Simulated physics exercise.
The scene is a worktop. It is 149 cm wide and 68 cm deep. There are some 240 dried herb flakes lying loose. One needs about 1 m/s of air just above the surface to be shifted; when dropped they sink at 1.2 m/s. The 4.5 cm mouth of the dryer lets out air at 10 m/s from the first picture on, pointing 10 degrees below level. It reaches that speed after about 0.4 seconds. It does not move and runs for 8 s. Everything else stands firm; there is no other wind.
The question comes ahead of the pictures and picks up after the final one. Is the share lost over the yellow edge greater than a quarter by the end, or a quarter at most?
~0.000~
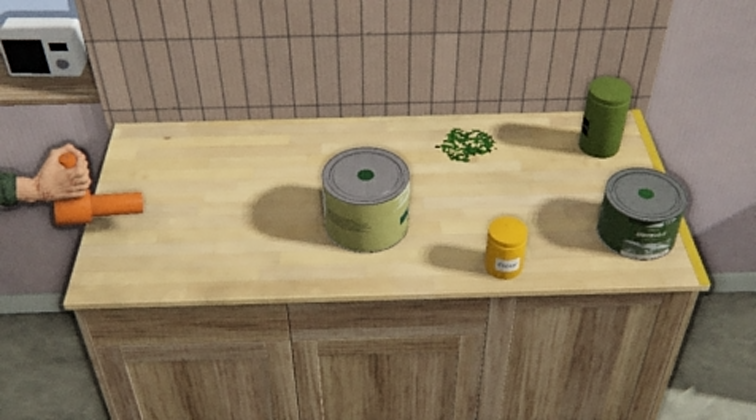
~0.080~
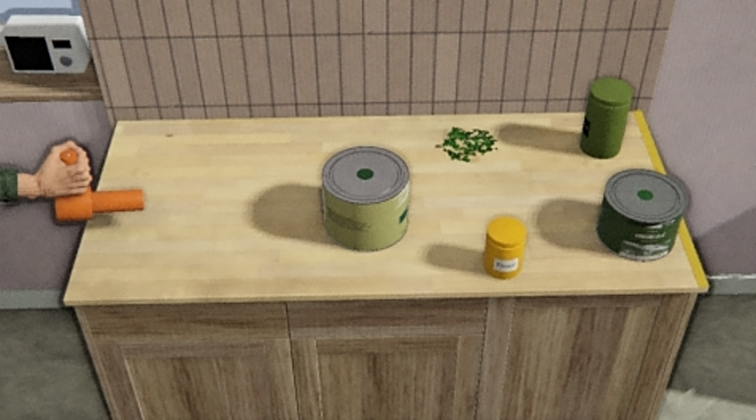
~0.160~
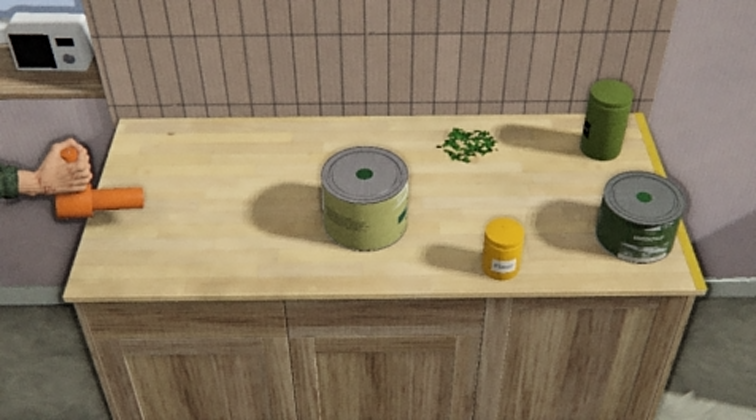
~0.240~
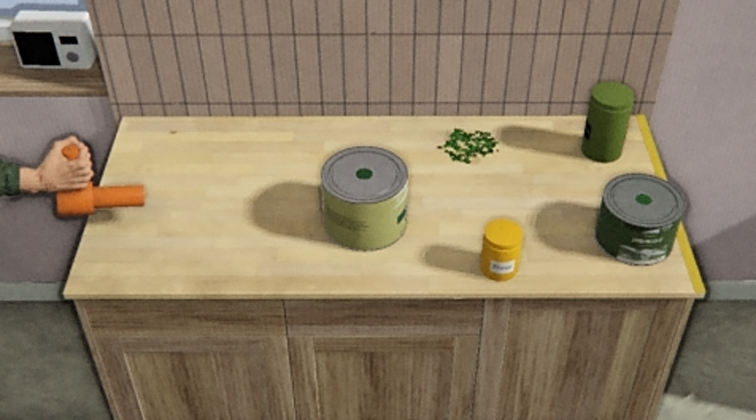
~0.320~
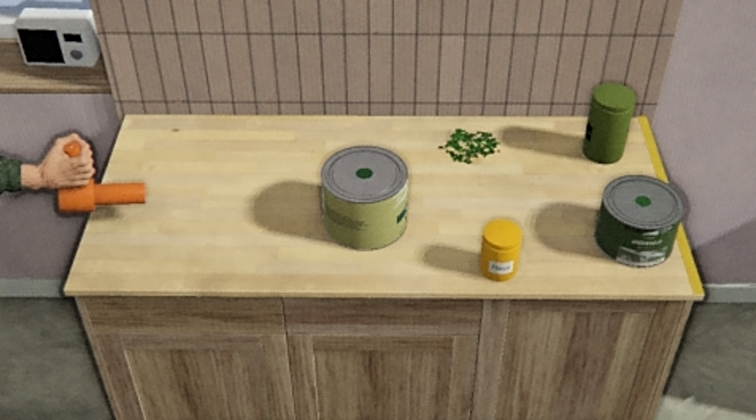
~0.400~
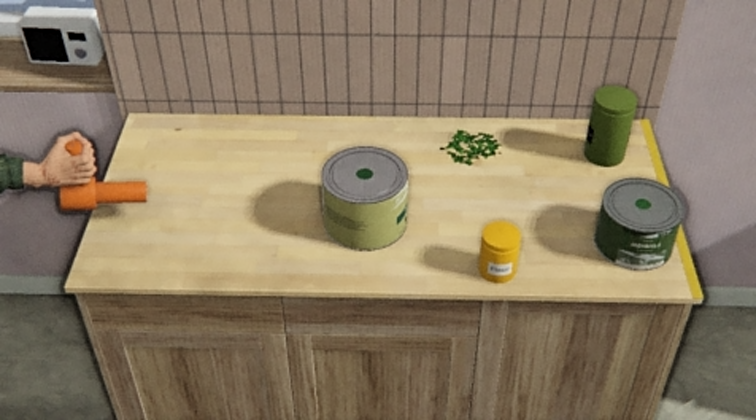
It ends up greater than a quarter.
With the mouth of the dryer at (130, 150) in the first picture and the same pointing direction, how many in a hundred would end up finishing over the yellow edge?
80 per cent, roughly.
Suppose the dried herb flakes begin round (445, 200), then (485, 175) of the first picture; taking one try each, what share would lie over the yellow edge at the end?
First try 10 %, second try 90 %.
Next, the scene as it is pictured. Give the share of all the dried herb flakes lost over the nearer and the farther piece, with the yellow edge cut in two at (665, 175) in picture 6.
Roughly 15 per cent nearer, roughly 80 per cent farther.
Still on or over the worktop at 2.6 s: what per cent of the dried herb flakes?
About 4 %.
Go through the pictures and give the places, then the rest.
In the first picture, the middle of the dried herb flakes is near (465, 145), none has stirred yet and the mouth of the dryer is at (142, 203).
In the second picture, the middle of the dried herb flakes is near (466, 144), none has stirred yet and the yellow edge is centred on (672, 190).
In the third picture, the middle of the dried herb flakes is near (467, 144), none has stirred yet, the top of a jar is at (612, 92) and the top of a large tin is at (365, 173).
In the fourth picture, the middle of the dried herb flakes is near (468, 145) and none has stirred yet.
In the fifth picture, the middle of the dried herb flakes is near (469, 145) and none has stirred yet.
In the sixth picture, the middle of the dried herb flakes is near (470, 147) and none has stirred yet.
After 1.6 s the count stands so, 89 % are over the yellow edge.
After 2.6 s the count stands so, 96 % are over the yellow edge.
After 4.4 s the count stands so, 99 % are over the yellow edge.
After 8.0 s, at the end, 100 % are over the yellow edge.
